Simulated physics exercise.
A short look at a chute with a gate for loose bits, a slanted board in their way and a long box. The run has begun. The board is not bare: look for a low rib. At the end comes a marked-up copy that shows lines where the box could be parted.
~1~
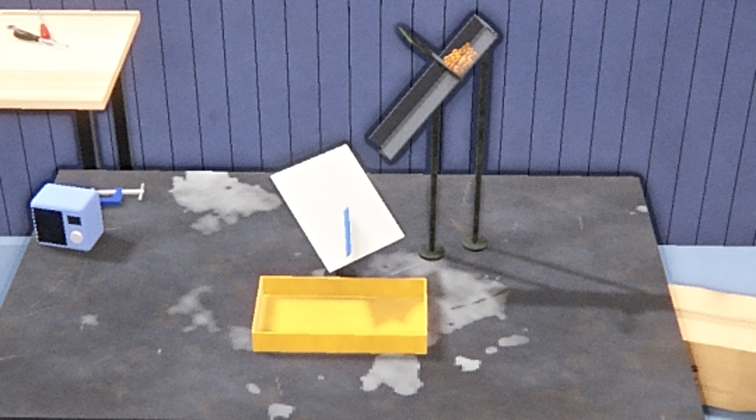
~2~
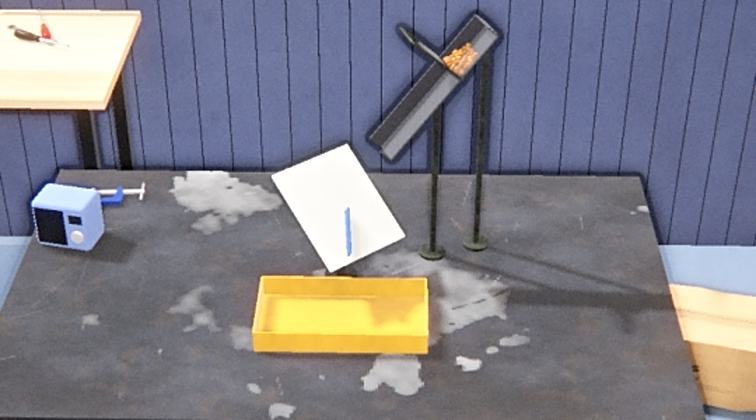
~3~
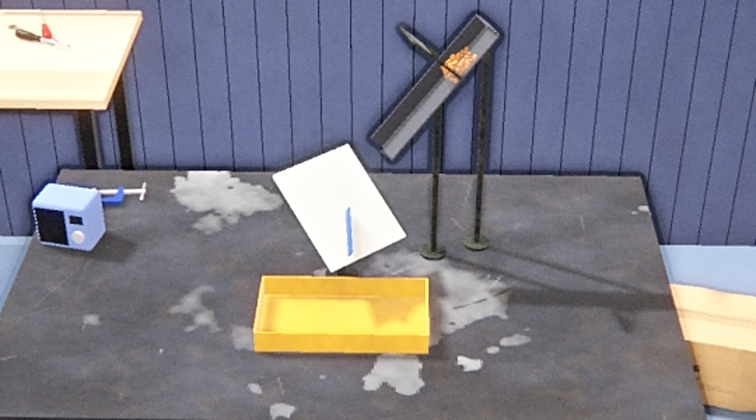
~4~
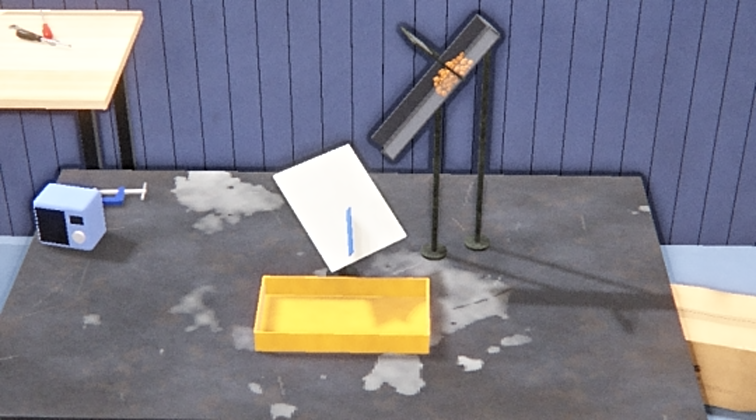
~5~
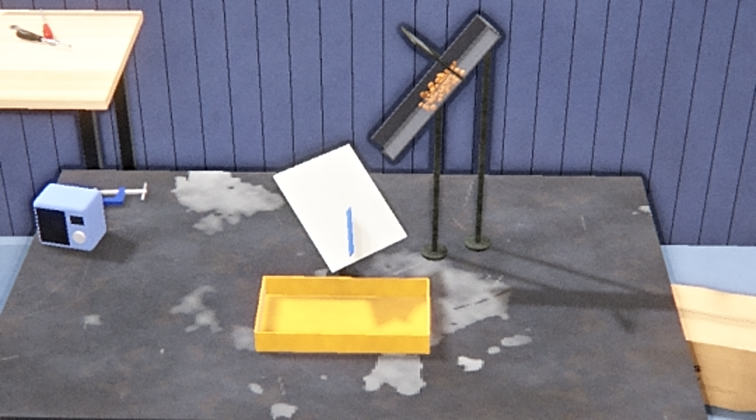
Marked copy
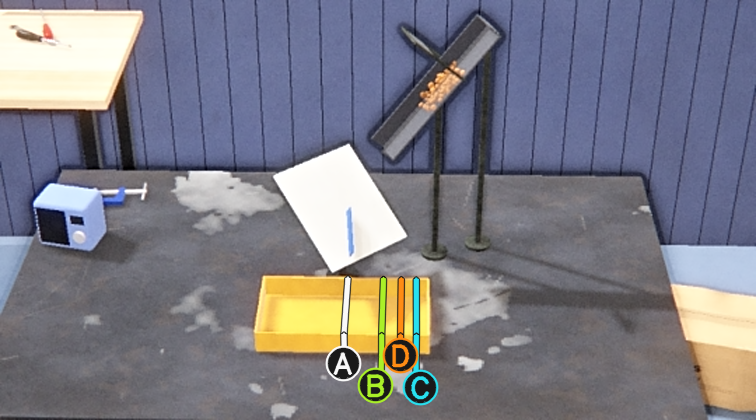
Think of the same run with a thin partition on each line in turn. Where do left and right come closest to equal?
B beats the others.
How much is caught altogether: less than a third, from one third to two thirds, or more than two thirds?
It is more than two thirds.
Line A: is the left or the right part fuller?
More lands on the right.
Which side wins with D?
More lands on the left.
On the marked copy, line A crosses the front rim at (343, 334); line B crosses the front rim at (381, 334); line C crosses the front rim at (416, 335); line D crosses the front rim at (400, 334).
For line A, of what is caught, a small part on the left of the divider, most on the right.
For line B, of what is caught, about two thirds on the left of the divider, about a third on the right.
For line C, of what is caught, nearly all on the left of the divider, a stray few on the right.
For line D, of what is caught, most on the left of the divider, a small part on the right.
